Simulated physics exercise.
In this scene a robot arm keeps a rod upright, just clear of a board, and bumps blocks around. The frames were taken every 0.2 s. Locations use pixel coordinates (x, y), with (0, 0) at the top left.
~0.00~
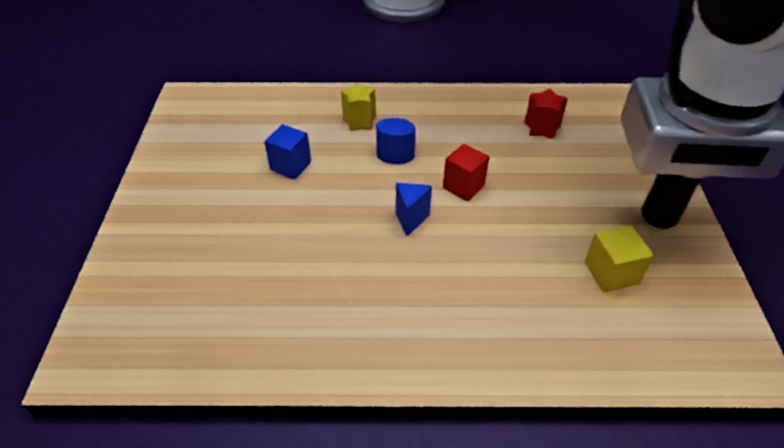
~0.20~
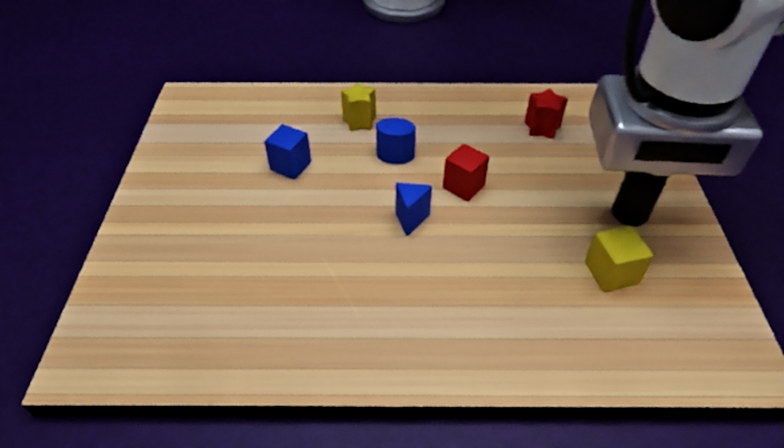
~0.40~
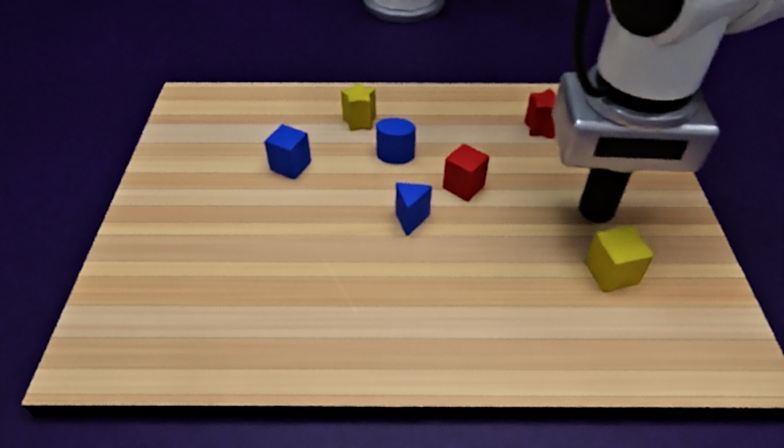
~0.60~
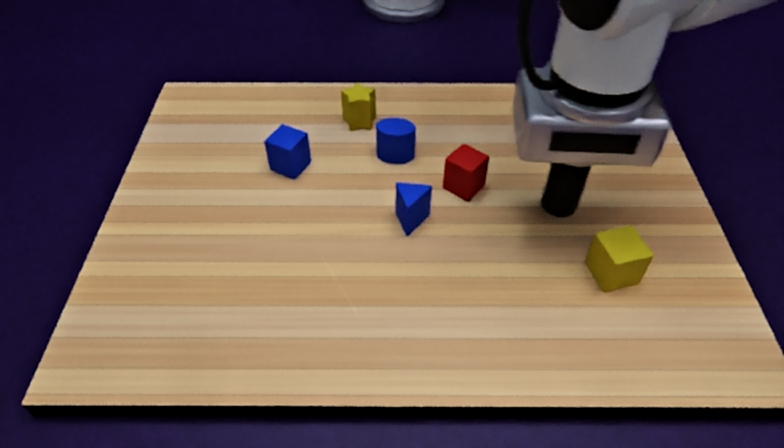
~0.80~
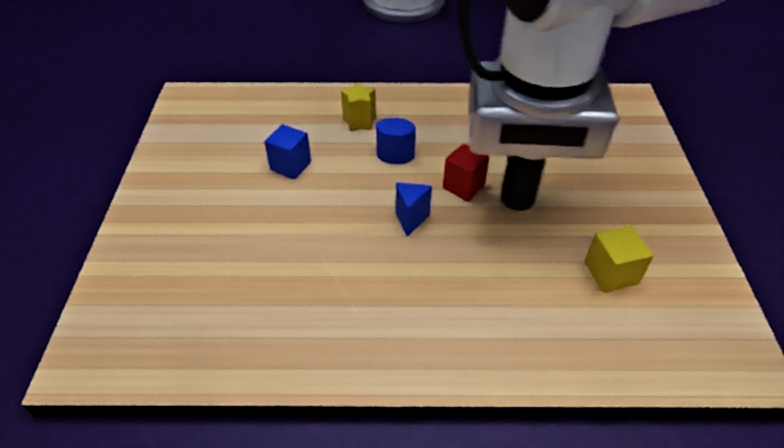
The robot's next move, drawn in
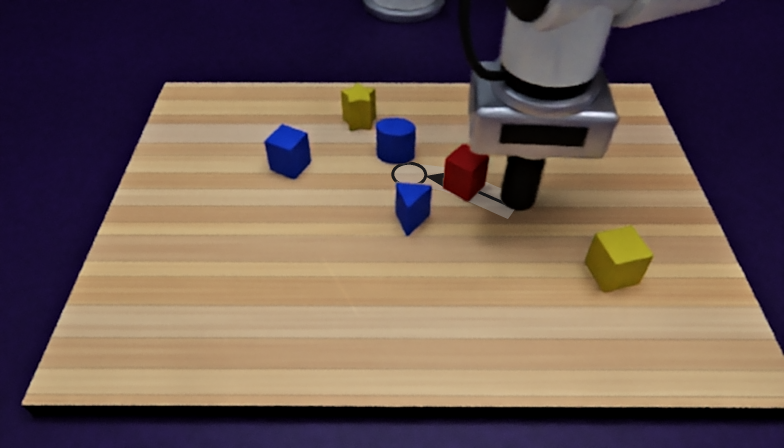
A robot arm with a black rod slid left across a wooden board, passing behind the yellow cube and drawing close to the red cube, while the scattered blue, red and yellow blocks stayed still.
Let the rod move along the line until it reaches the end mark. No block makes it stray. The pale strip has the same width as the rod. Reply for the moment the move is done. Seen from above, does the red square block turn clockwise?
Going by the path, yes.
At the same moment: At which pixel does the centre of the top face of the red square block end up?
Around (387, 128).
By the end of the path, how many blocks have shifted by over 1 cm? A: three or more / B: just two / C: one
Answer: B.
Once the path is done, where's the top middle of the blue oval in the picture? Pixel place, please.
Top centre: (370, 112).
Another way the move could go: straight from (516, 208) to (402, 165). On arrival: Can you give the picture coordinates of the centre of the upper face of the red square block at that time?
It is going to be at (379, 121).
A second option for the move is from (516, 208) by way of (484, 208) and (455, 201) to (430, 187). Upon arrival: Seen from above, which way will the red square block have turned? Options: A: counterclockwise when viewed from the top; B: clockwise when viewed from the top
Answer: B.
The drawn path runs from (516, 208) via (464, 185), ending at (409, 174).
The first path, step by step. One third of the way, rod at (481, 184); red square block at (453, 152).
Two thirds of the way, rod at (446, 170); blue oval at (392, 124); red square block at (418, 139).
At the end, rod at (410, 166); blue oval at (370, 112), turned 15° anticlockwise; blue triangular block not moved; red square block at (387, 128), turned 30° clockwise.
